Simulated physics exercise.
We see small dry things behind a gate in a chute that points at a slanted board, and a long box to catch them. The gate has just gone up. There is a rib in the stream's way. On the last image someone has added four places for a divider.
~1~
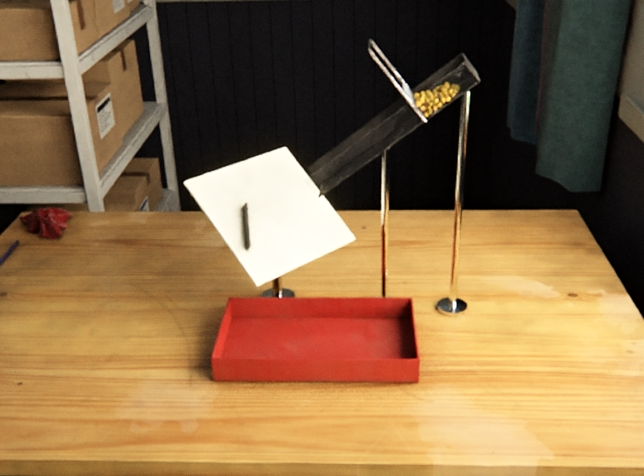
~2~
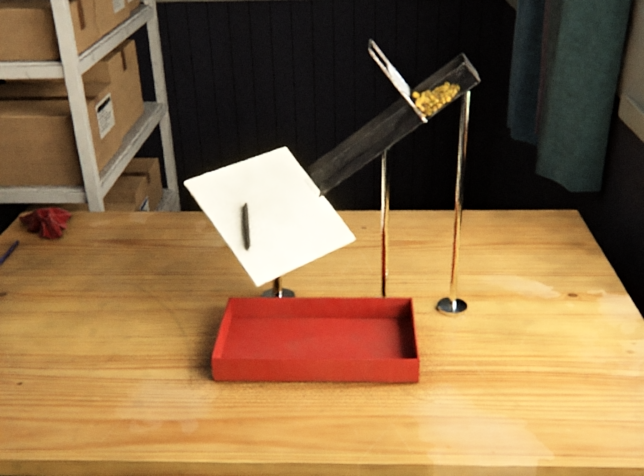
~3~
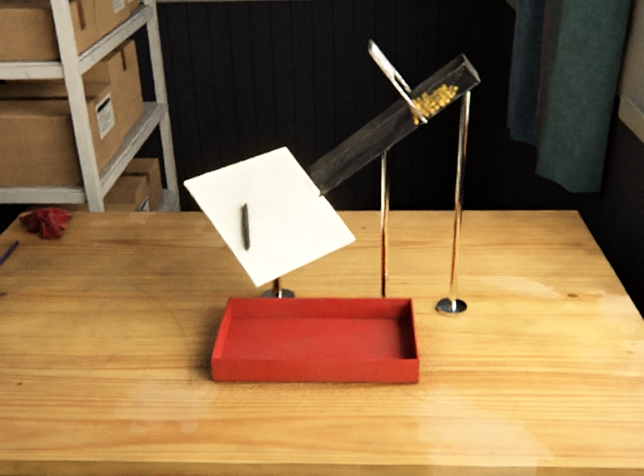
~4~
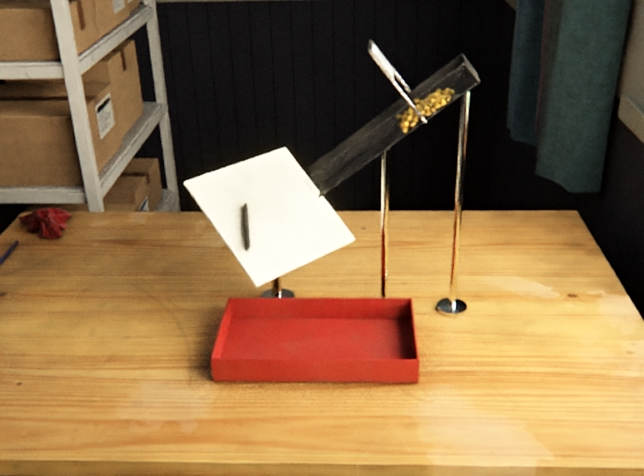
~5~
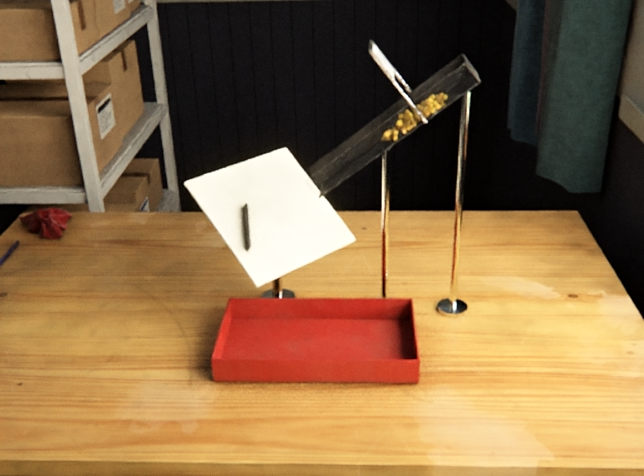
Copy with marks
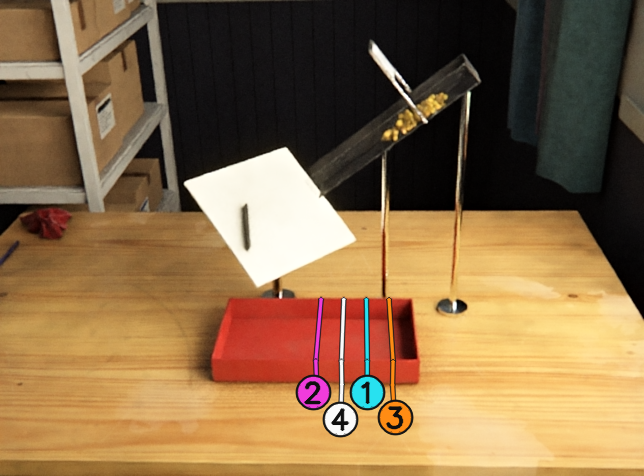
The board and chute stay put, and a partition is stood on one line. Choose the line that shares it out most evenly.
I would pick line 2.
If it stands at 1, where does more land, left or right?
Left.
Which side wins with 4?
More lands on the left.
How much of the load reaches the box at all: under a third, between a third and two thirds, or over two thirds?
Over two thirds.
On the marked copy, line 1 crosses the front rim at (367, 360); line 2 crosses the front rim at (315, 360); line 3 crosses the front rim at (393, 360); line 4 crosses the front rim at (341, 360).
With 1, of what is caught, nearly all on the left of the divider, a stray few on the right.
With 2, of what is caught, about two thirds on the left of the divider, about a third on the right.
With 3, of what is caught, all on the left of the divider, none on the right.
With 4, of what is caught, nearly all on the left of the divider, a small part on the right.
